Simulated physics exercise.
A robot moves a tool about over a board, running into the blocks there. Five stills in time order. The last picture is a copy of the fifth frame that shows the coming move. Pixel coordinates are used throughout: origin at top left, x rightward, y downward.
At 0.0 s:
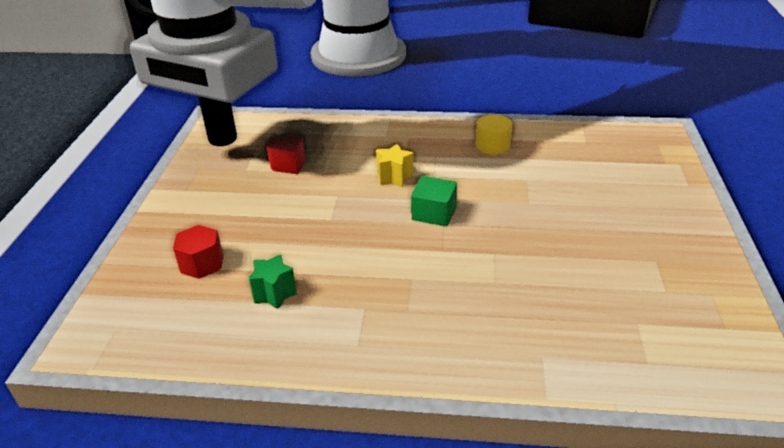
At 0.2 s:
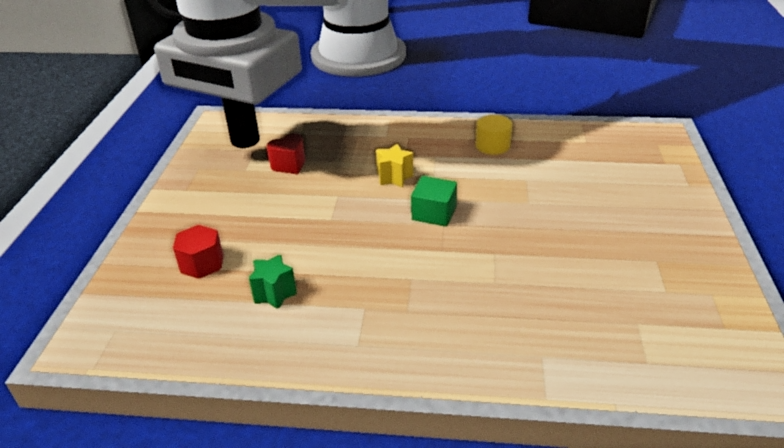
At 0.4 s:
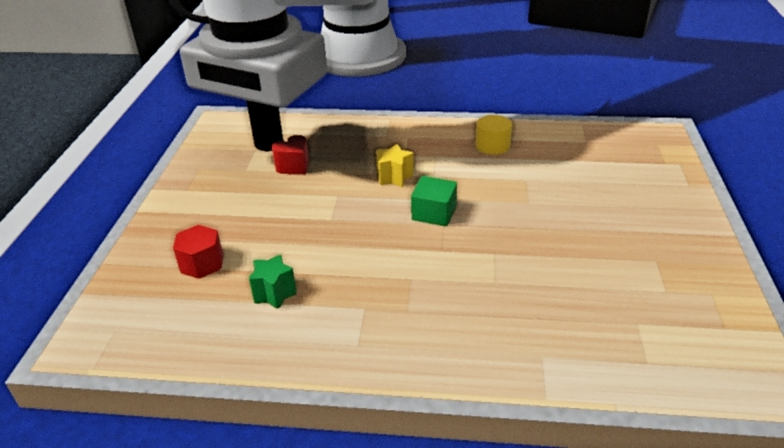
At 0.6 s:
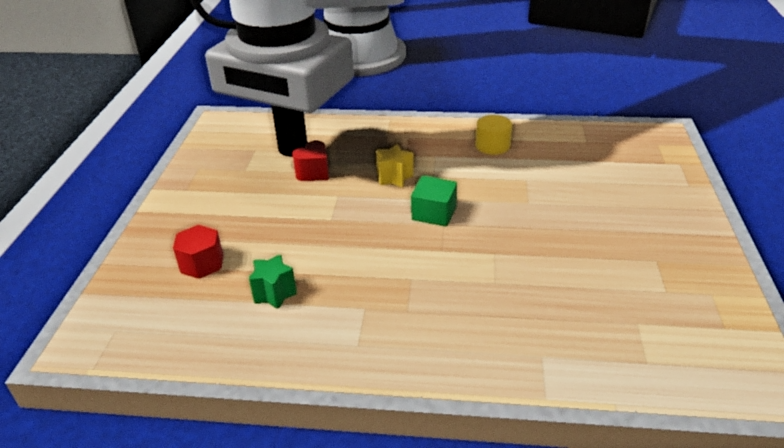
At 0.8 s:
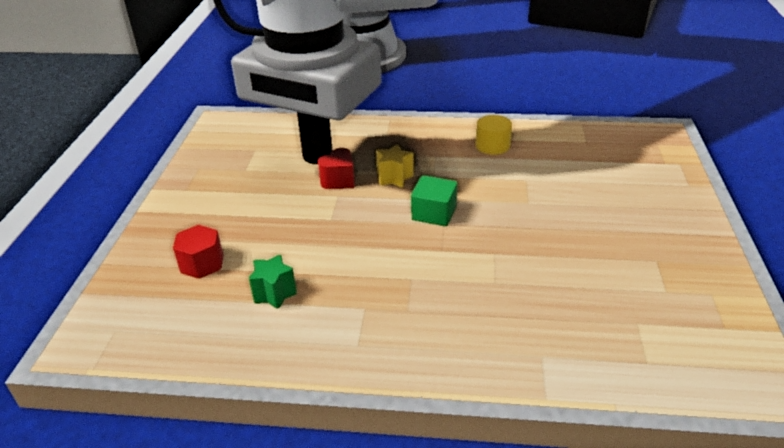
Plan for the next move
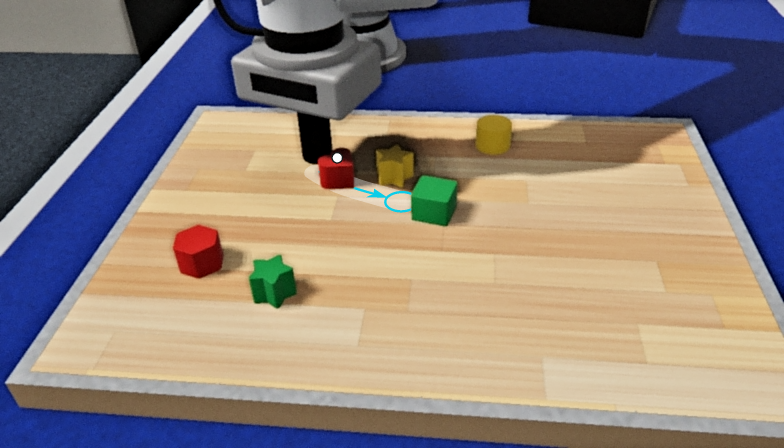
On a wooden board with a blue surround, a robot arm moves its black tool rightward to a small red block, then pushes the block right and slightly nearer the viewer, toward a yellow star-shaped block, while the other blocks stay still.
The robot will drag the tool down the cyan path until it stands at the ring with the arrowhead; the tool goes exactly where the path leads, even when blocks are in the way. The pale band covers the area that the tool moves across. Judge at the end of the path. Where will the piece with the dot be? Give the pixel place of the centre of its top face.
The middle of its upper face should be somewhere near (421, 190).
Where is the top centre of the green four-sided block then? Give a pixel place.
I'd expect the centre of its top face to be at (456, 194).
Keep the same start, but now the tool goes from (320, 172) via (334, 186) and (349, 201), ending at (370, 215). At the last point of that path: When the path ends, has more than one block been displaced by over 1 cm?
No, that is not how it ends up.
Path on the board, from (320, 172) by way of (356, 189) to (402, 202); the dot is on the red heart block.
On the path given first. One third of the way, tool at (342, 170); red heart block at (363, 170).
Two thirds of the way, tool at (371, 179); red heart block at (393, 179).
At the end, tool at (401, 187); red heart block at (421, 190); yellow star-shaped block in place; green four-sided block at (456, 194), turned 15° anticlockwise.
